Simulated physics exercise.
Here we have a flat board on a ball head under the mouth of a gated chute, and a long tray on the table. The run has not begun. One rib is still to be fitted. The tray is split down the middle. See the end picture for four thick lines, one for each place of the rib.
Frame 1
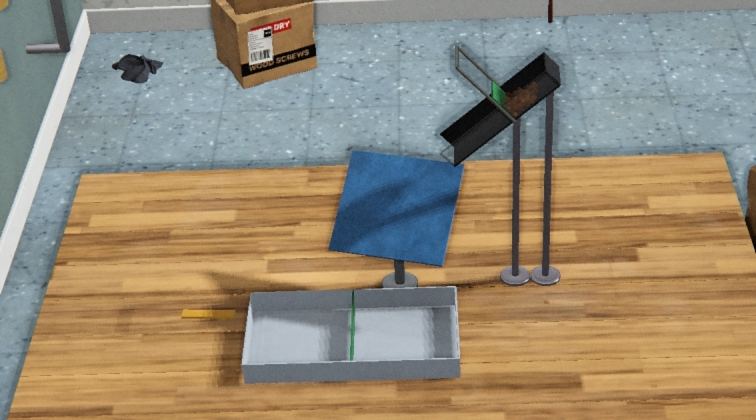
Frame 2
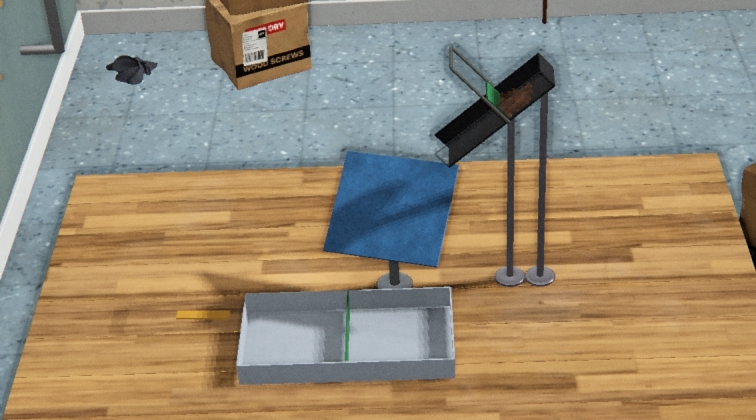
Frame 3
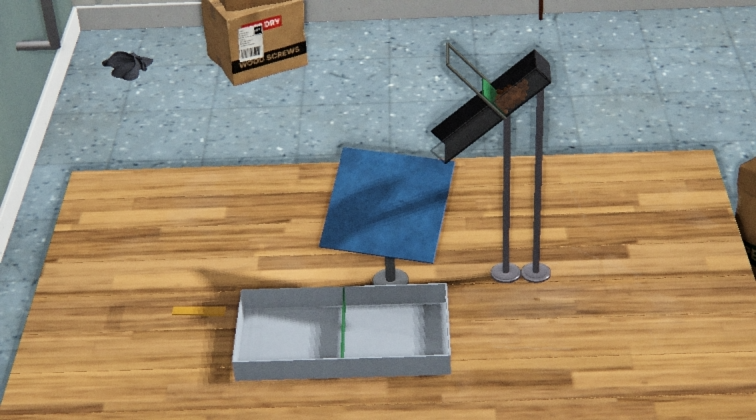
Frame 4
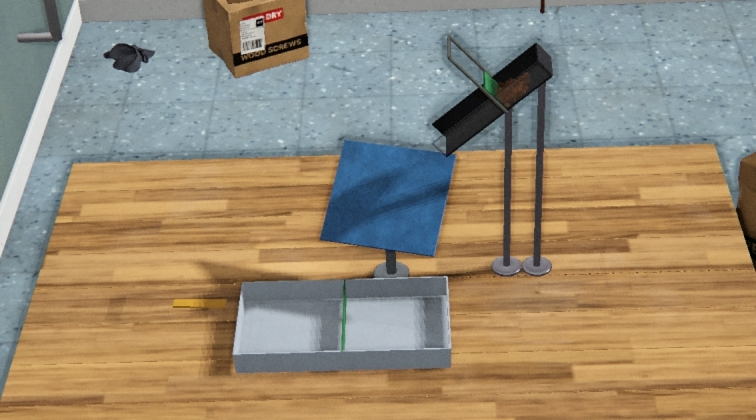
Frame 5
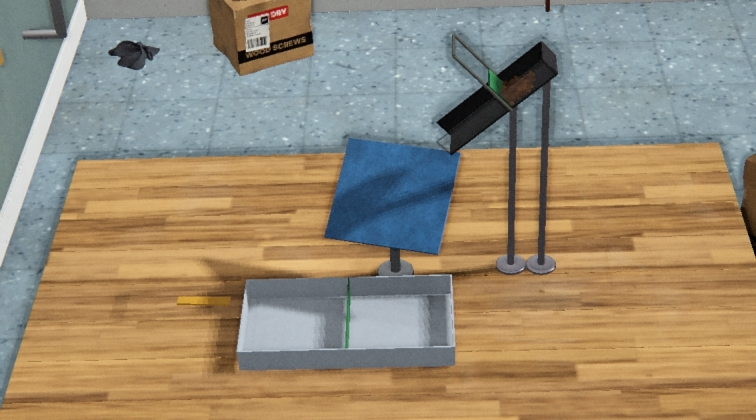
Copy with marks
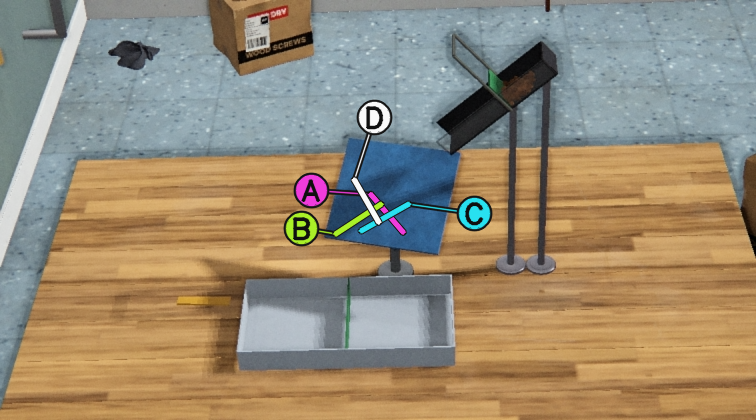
A wooden table holds a divided tray, a tilted blue board and a raised chute, all still.
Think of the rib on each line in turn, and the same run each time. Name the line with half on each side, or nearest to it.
The best line is B.
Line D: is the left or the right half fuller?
Right.
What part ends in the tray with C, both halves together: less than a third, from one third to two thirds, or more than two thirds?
Line C gives more than two thirds.
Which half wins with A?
More lands on the right.
On the marked copy, line A from (370, 194) to (403, 232); line B from (381, 204) to (335, 233); line C from (408, 204) to (361, 230); line D from (354, 179) to (378, 222).
For line A, of what is caught, roughly a quarter in the left half, the larger part in the right.
For line B, of what is caught, roughly two thirds in the left half, roughly a third in the right.
For line C, of what is caught, the larger part in the left half, about a tenth in the right.
For line D, of what is caught, about a tenth in the left half, almost all in the right.
